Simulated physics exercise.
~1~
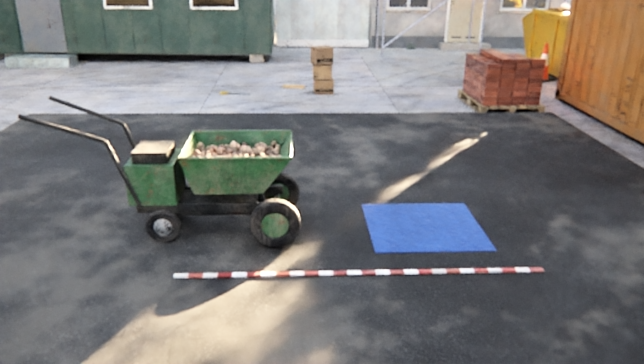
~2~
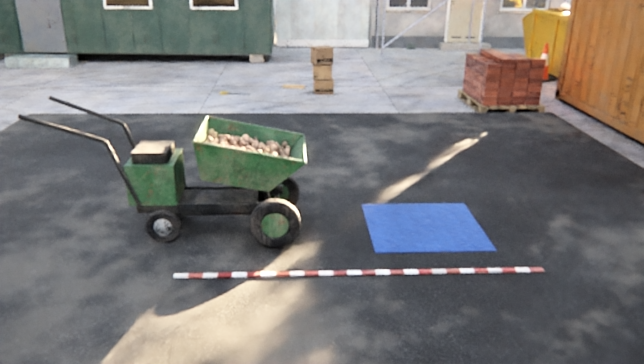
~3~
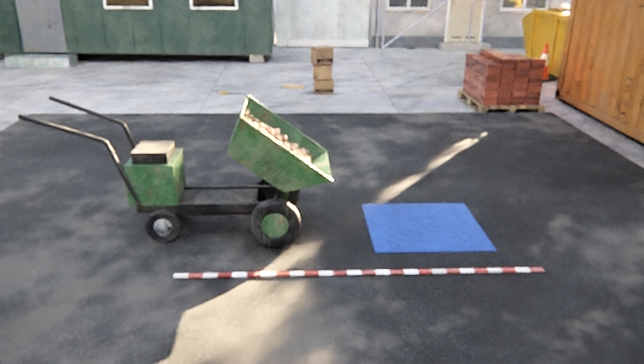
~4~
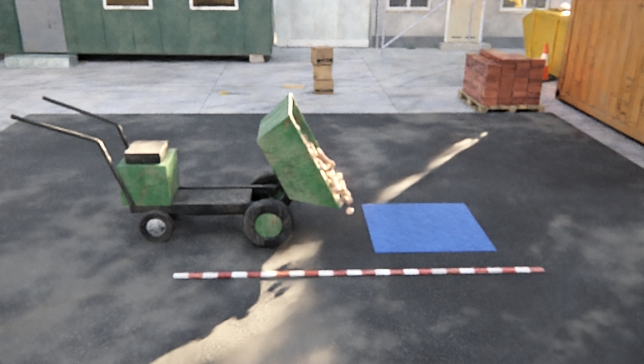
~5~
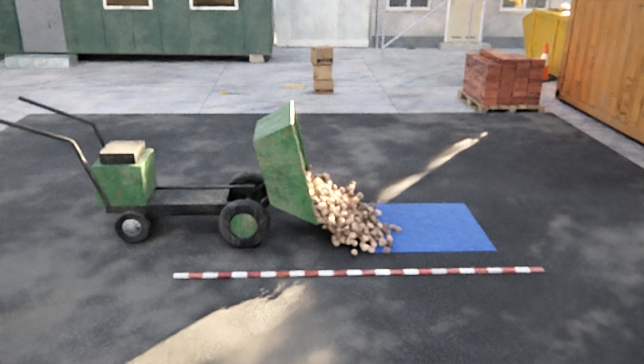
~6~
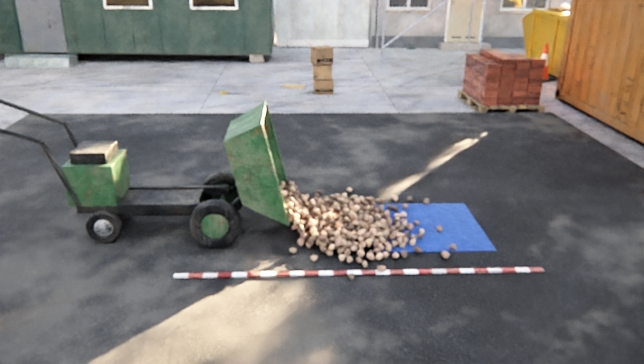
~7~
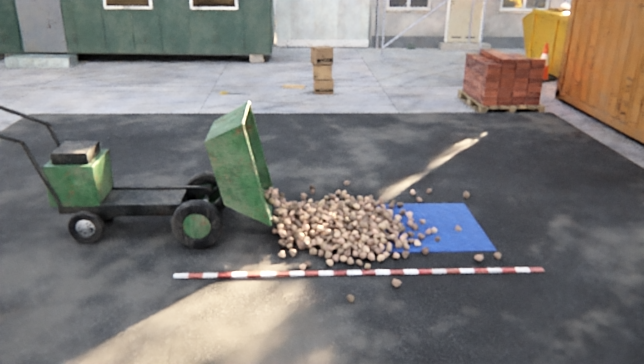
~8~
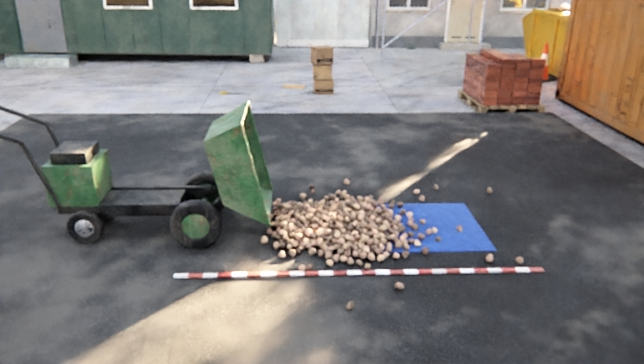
In this clip, a green powered barrow tips its tray forward and rolls back to the left as rounded stones pour out, leaving a spread heap mostly on the dark ground, partly covering a blue sheet, while the emptied tray stays raised.
